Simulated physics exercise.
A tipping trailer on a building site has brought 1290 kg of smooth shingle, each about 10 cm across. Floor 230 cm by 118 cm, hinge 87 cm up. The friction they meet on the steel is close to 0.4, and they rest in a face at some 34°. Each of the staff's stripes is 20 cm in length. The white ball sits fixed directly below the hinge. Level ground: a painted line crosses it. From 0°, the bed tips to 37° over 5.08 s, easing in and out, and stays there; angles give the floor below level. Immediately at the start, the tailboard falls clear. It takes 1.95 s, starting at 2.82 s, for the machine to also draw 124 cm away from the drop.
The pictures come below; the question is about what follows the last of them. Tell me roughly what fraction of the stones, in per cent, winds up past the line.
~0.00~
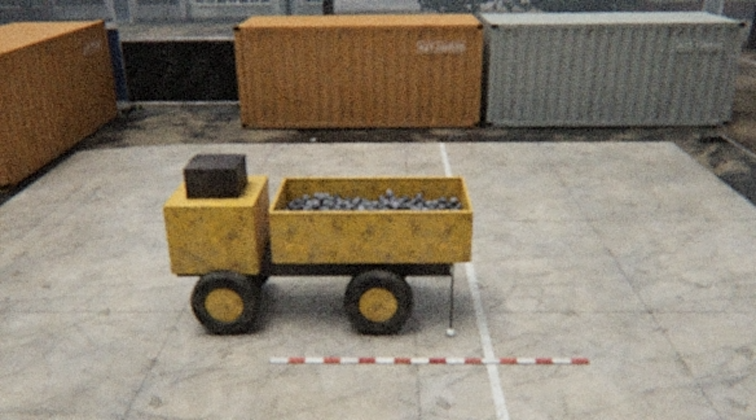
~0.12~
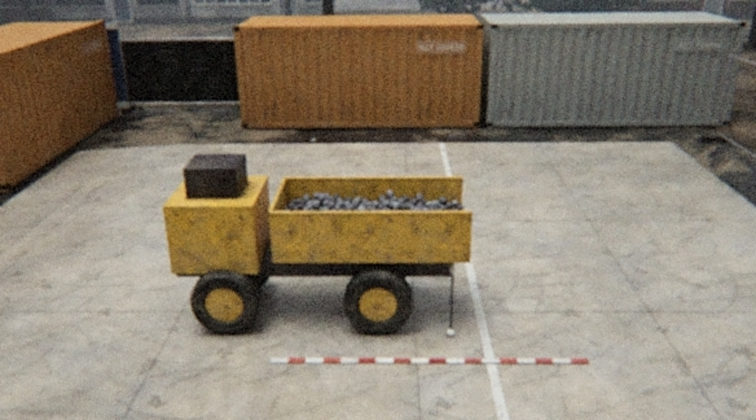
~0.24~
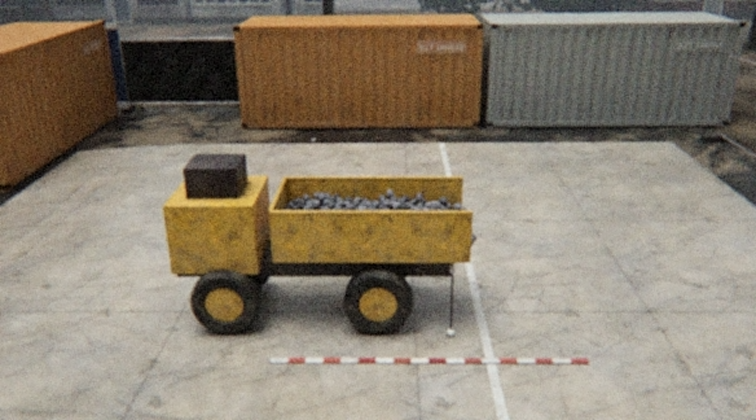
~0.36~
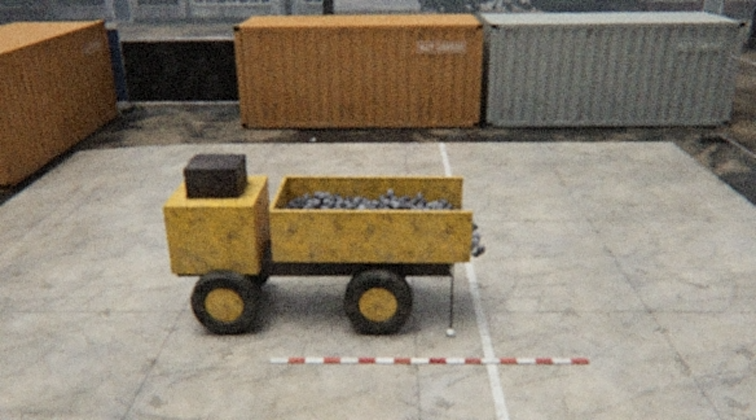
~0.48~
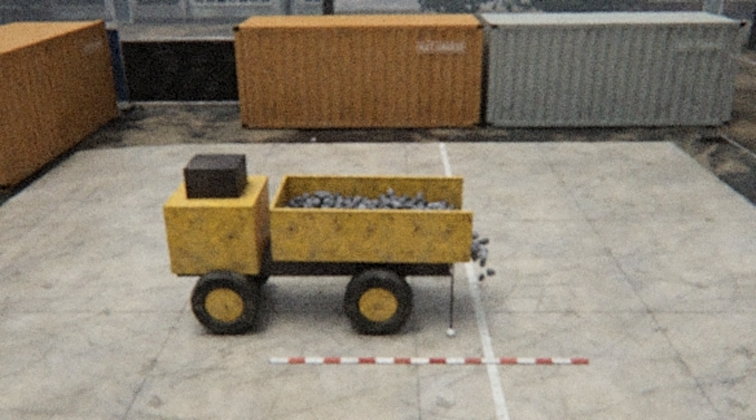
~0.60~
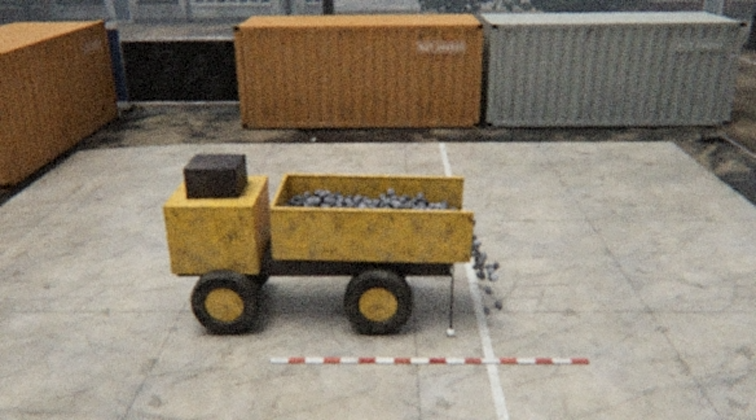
Roughly 50 per cent of the stones.
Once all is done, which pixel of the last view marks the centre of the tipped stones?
Middle at around (480, 301), I'd say.
After 3.8 s the floor is at 31°; 22 % in the bed, 34 % short of the line, 44 % past the line; the foremost stones are at (605, 311).
After 5.2 s the floor is at 37°; 0 % in the bed, 49 % short of the line, 51 % past the line; the foremost stones are at (614, 304).
After 5.5 s the floor is at 37°; 0 % in the bed, 49 % short of the line, 51 % past the line; the foremost stones are at (614, 304).
After 8.5 s the floor is at 37°; 0 % in the bed, 49 % short of the line, 51 % past the line; the foremost stones are at (614, 304).
